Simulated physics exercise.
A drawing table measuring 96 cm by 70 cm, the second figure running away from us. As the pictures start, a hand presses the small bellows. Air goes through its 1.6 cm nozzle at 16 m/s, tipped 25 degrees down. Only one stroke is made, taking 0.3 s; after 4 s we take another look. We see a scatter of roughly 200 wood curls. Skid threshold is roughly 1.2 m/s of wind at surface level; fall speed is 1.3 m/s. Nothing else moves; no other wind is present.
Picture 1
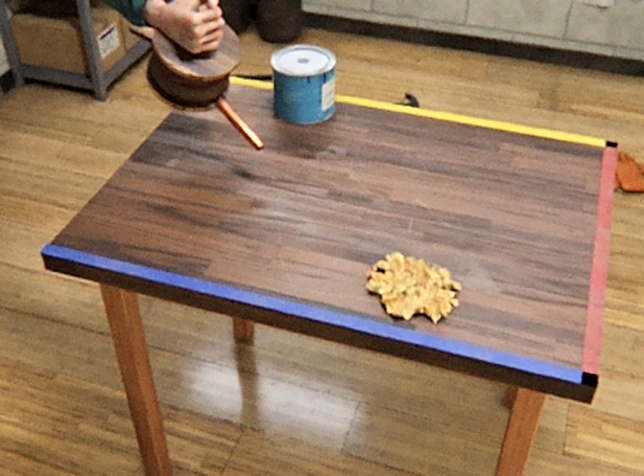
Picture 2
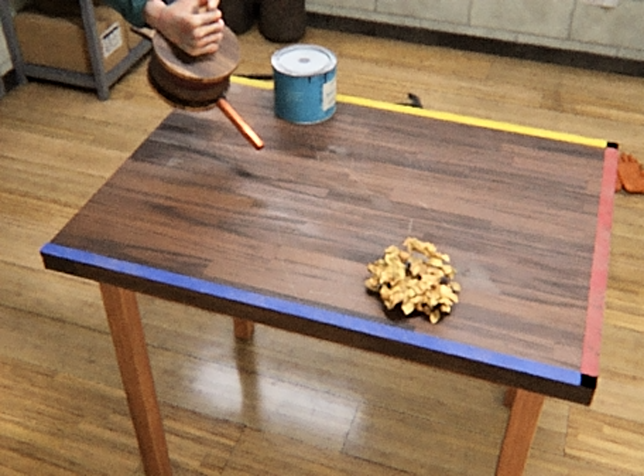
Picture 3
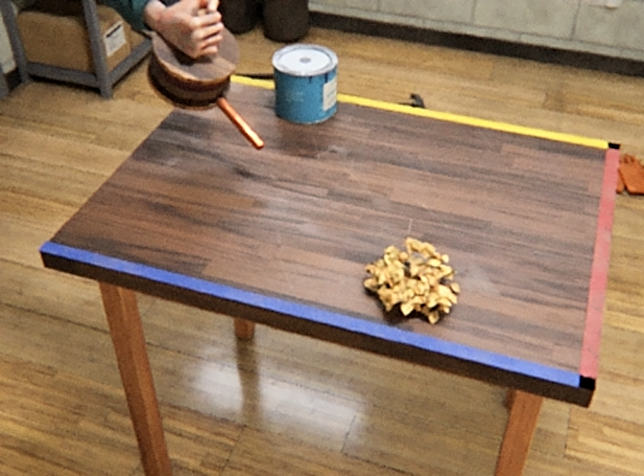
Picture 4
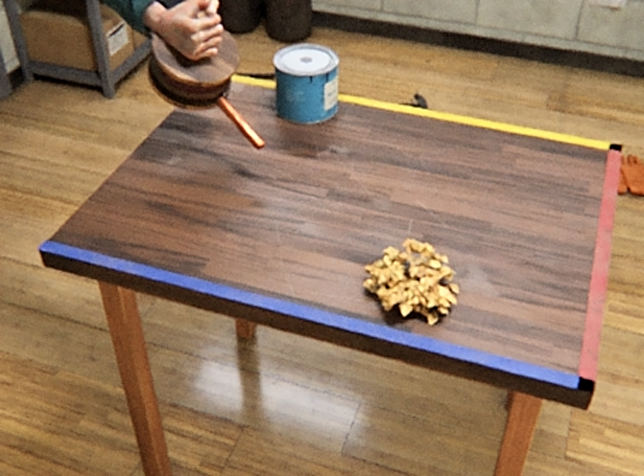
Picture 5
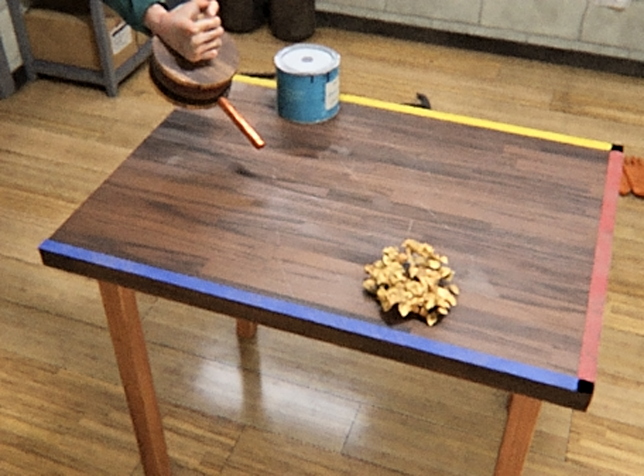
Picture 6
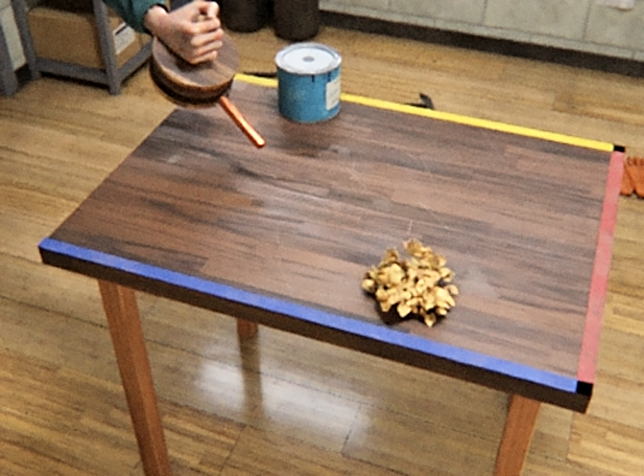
On a dark wooden table, a hand holds small bellows while the wood curls barely stir.
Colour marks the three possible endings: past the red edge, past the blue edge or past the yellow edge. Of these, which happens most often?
I would say blue.
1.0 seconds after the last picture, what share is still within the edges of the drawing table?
I'd estimate about 0 per cent.
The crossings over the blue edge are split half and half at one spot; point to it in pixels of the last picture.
Near (486, 369).
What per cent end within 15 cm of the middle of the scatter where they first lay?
I'd put it at close to 0 percent.
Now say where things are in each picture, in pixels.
The middle of the wood curls is near (414, 290), none has stirred yet and the mouth of the small bellows is at (261, 148), in the first frame.
The middle of the wood curls is near (414, 285), none has stirred yet, the yellow edge is centred on (400, 106), the red edge is centred on (610, 245) and the blue edge is centred on (293, 315), in the second frame.
The middle of the wood curls is near (413, 285), none has stirred yet and the top of a tin is at (305, 59), in the third frame.
The middle of the wood curls is near (412, 286) and none has stirred yet, in the fourth frame.
The middle of the wood curls is near (411, 286) and none has stirred yet, in the fifth frame.
The middle of the wood curls is near (411, 287) and about 5 % have left their places, in the sixth frame.
Then, 0.6 s after the last picture, 3 % are still on the top, 0 % are over the yellow edge, 24 % over the red edge and 74 % over the blue edge.
Then, 1.0 s after the last picture, 0 % are still on the top, 0 % are over the yellow edge, 26 % over the red edge and 74 % over the blue edge.
Then, 2.0 s after the last picture, 0 % are still on the top, 0 % are over the yellow edge, 26 % over the red edge and 74 % over the blue edge.
Then, 3.8 s after the last picture, at the end, 0 % are over the yellow edge, 26 % over the red edge and 74 % over the blue edge.
